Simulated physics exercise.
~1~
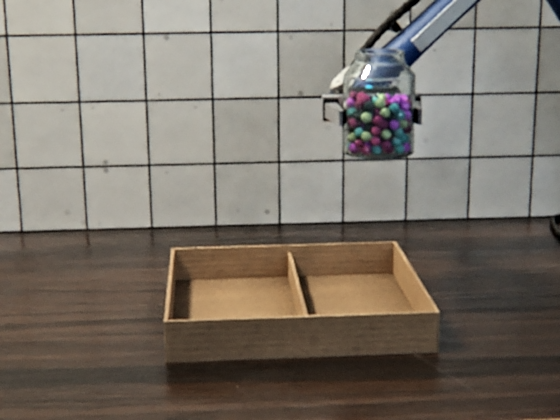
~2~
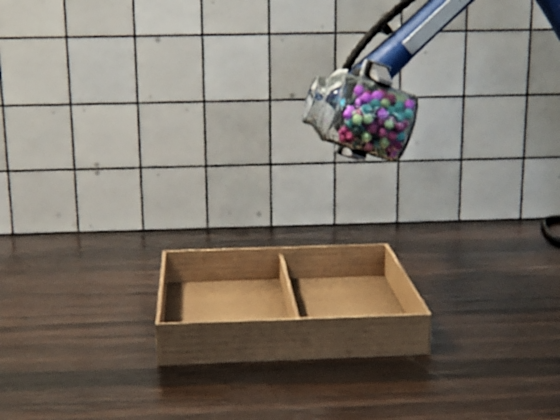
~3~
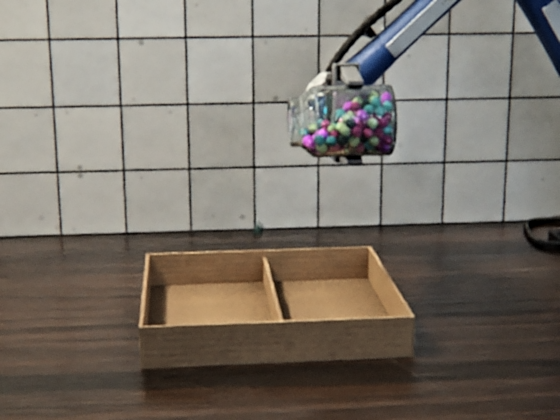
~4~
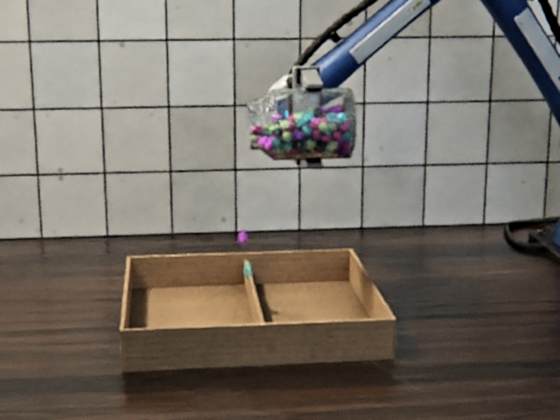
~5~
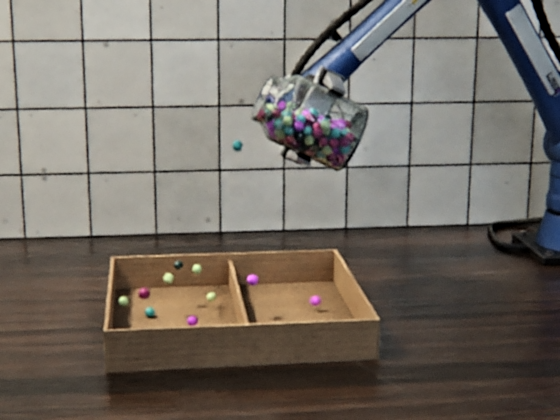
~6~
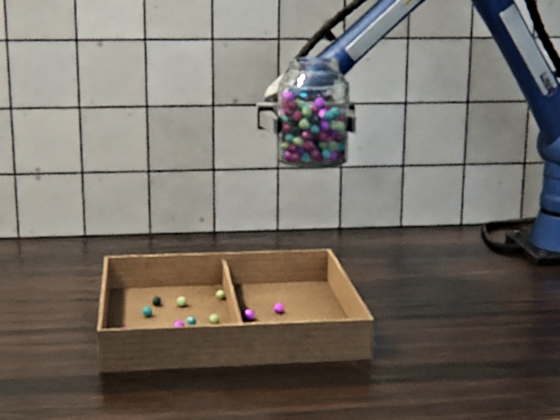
A blue robot arm reaches in from the upper right, holding a clear jar of round, multicoloured sweets above a dark wooden table, seen from the front against a white tiled wall. Below the jar stands a shallow wooden tray split into two parts by a cross wall. The arm tips the jar over to the left until it lies on its side, and a few sweets begin to drop. More scatter into the tray, mostly into the left part. The arm then turns the jar upright again, still nearly full, with two pink sweets resting in the right part.
